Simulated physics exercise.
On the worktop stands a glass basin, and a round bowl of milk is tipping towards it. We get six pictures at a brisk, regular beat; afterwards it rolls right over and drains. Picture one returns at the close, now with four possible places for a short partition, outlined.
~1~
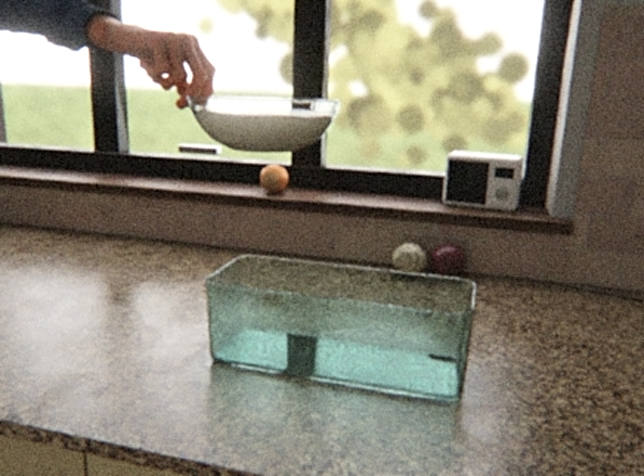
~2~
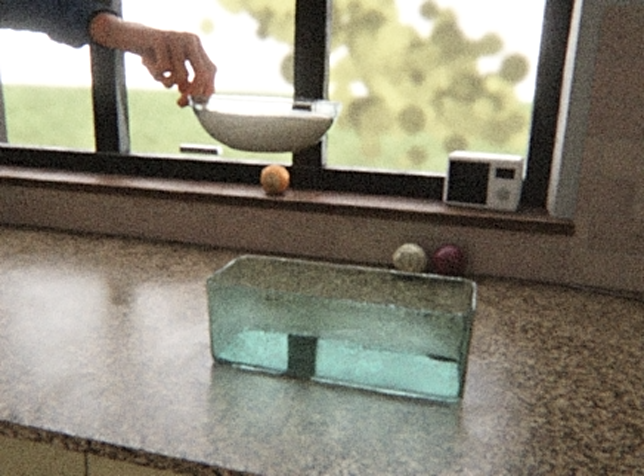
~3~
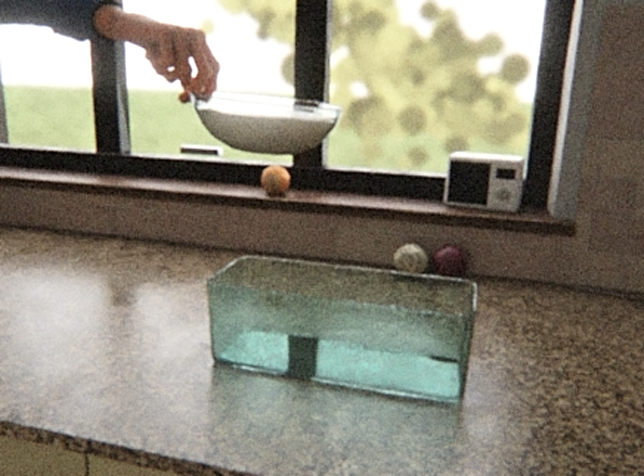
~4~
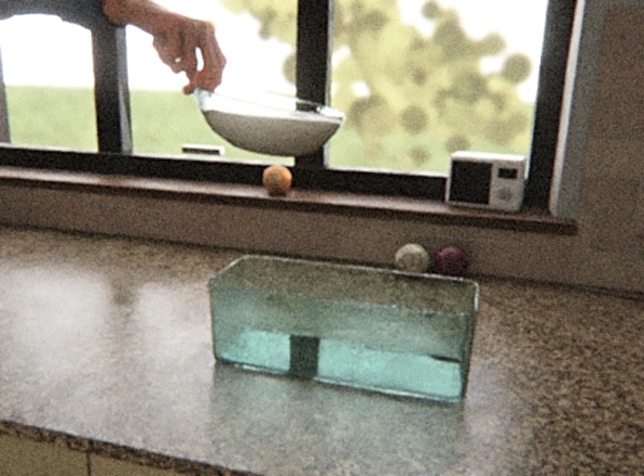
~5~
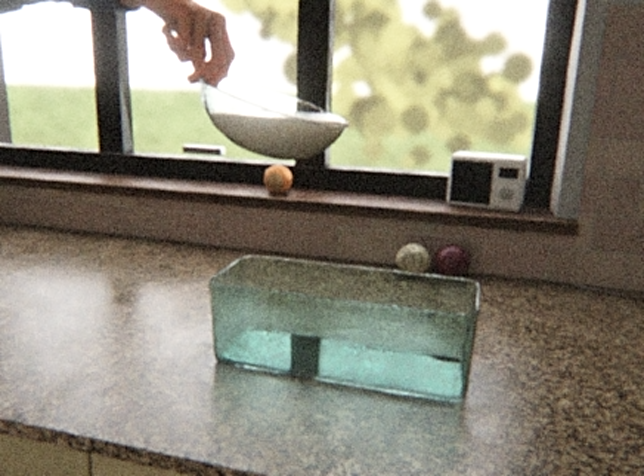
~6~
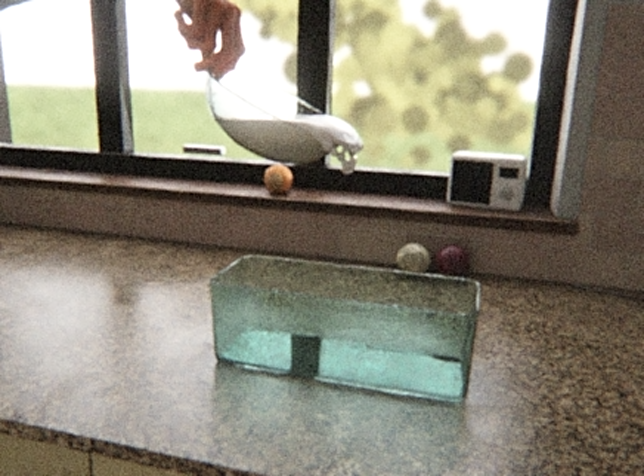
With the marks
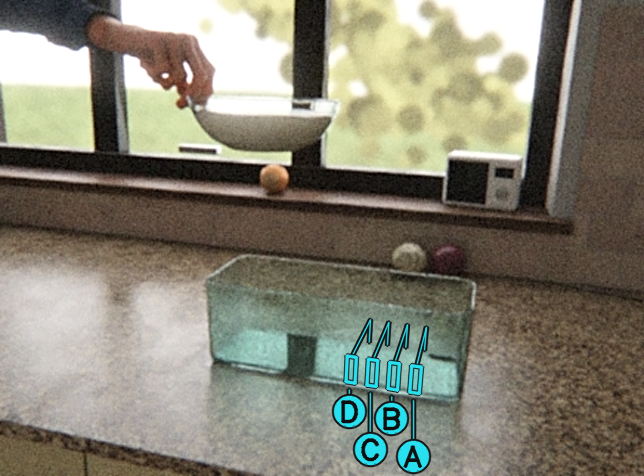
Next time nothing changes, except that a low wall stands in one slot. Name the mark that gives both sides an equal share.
C beats the others.
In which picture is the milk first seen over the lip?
In picture 5.
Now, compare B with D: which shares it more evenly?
The answer is D.
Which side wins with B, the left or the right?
More ends on the left.
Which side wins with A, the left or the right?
The left side.
On the marked copy, A at (413, 400); B at (391, 396); C at (370, 392); D at (349, 389).
Choosing A, about 87 % ends left of the wall and 9 % right of it; 3 % is lost outside.
Choosing B, about 74 % ends left of the wall and 23 % right of it; 3 % is lost outside.
Choosing C, about 47 % ends left of the wall and 49 % right of it; 4 % is lost outside.
Choosing D, about 35 % ends left of the wall and 62 % right of it; 3 % is lost outside.
